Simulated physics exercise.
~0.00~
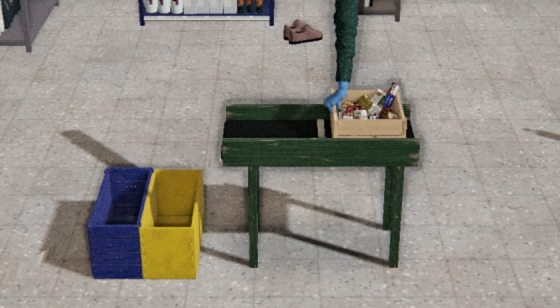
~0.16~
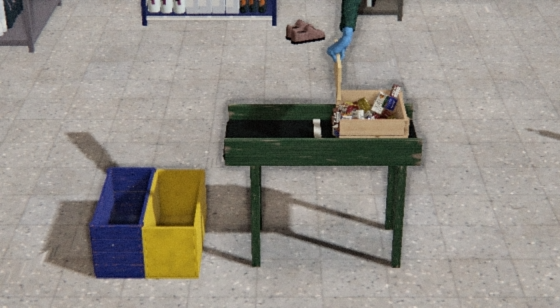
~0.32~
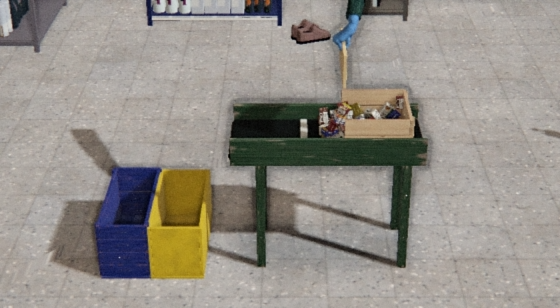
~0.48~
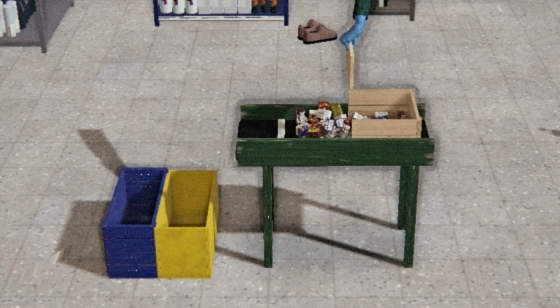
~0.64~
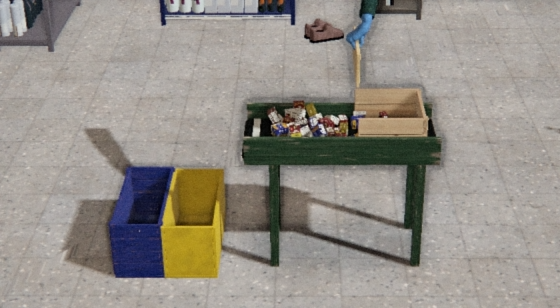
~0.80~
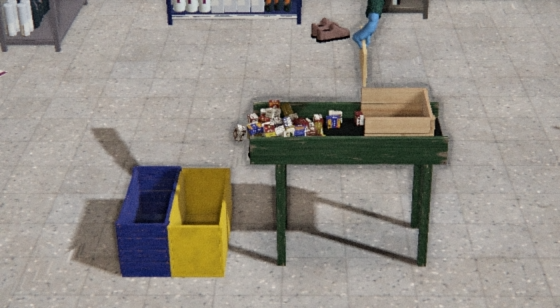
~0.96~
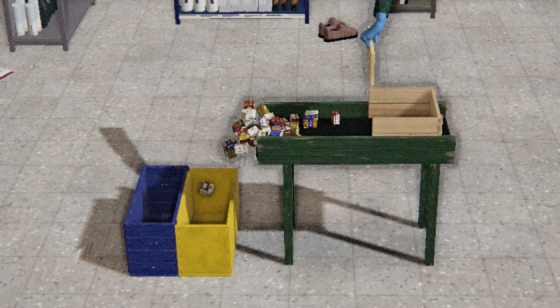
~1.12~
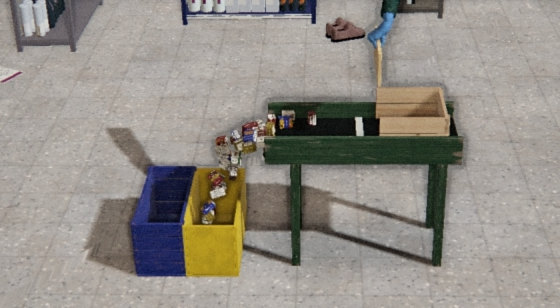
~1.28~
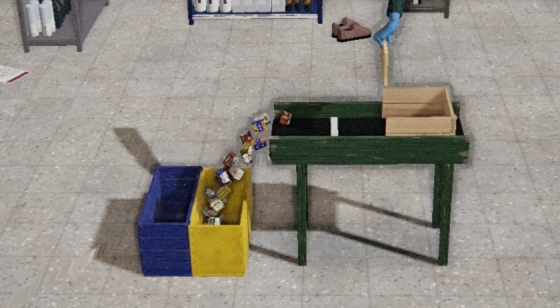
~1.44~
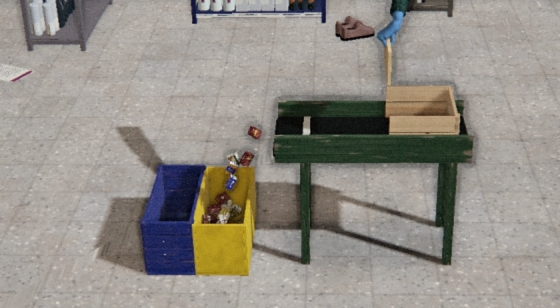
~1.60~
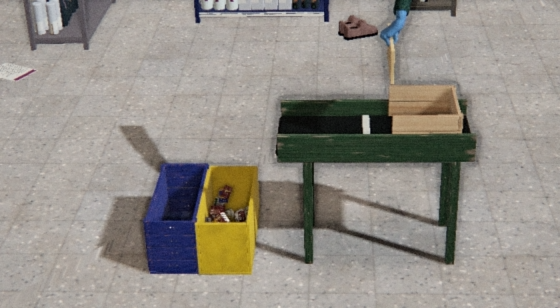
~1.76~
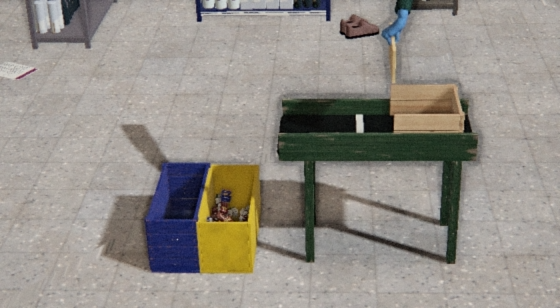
In this clip, a gloved hand stays near a raised gate as small cartons slide out of a wooden pen and ride left along a green-framed belt, then tumble off its end into the yellow bin, leaving the belt clear and the blue tote without any visible cartons.
